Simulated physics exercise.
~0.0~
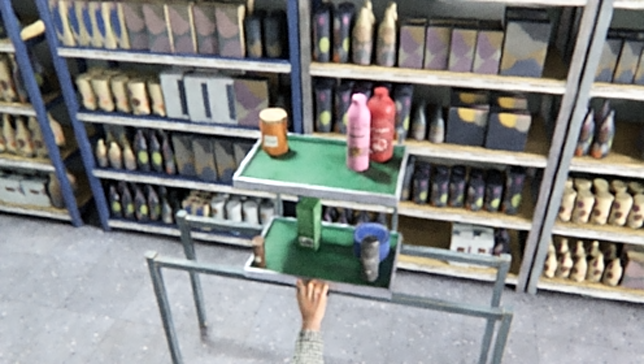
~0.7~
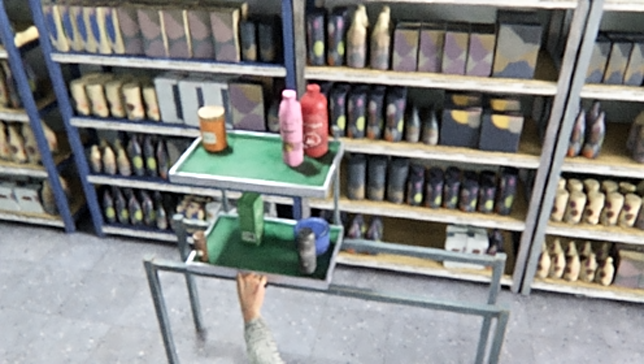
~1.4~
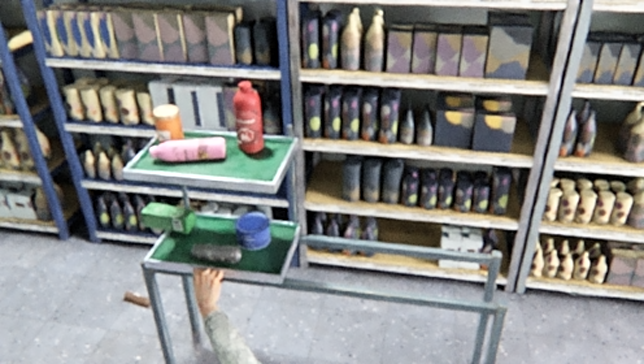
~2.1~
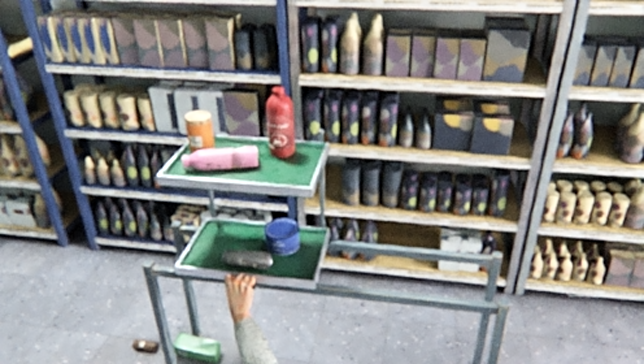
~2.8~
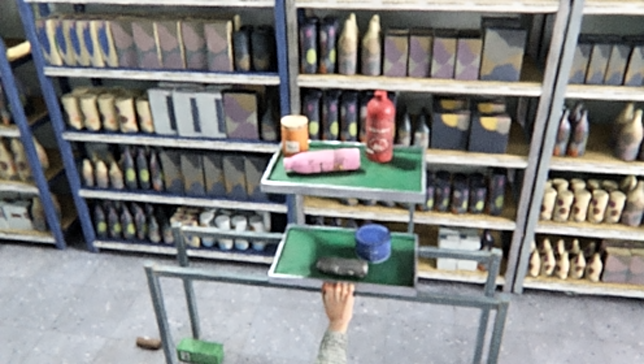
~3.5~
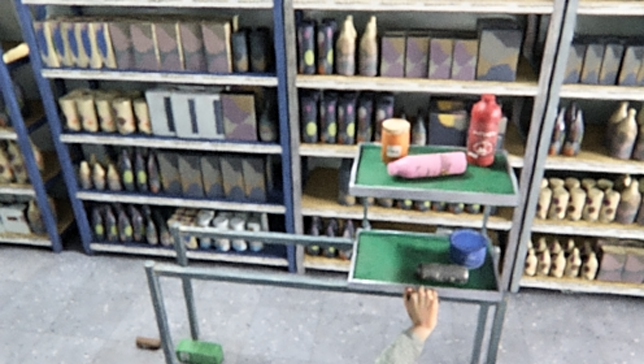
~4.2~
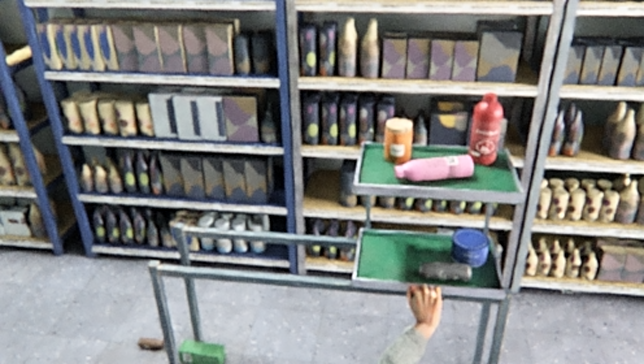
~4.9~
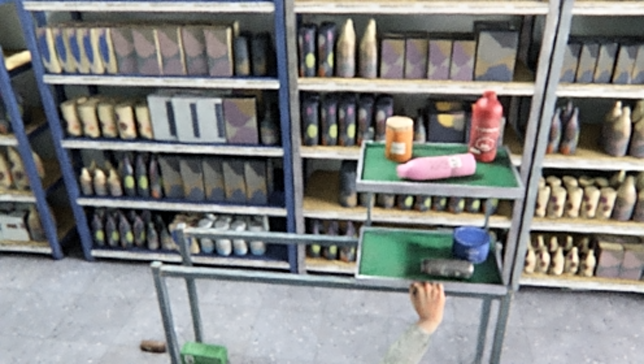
We see a hand slide a two-tiered green tray unit left along a metal frame, the pink bottle and grey can tipping over and a green carton dropping to the floor, then rightward until it rests at the right end, red bottle and orange jar still upright.
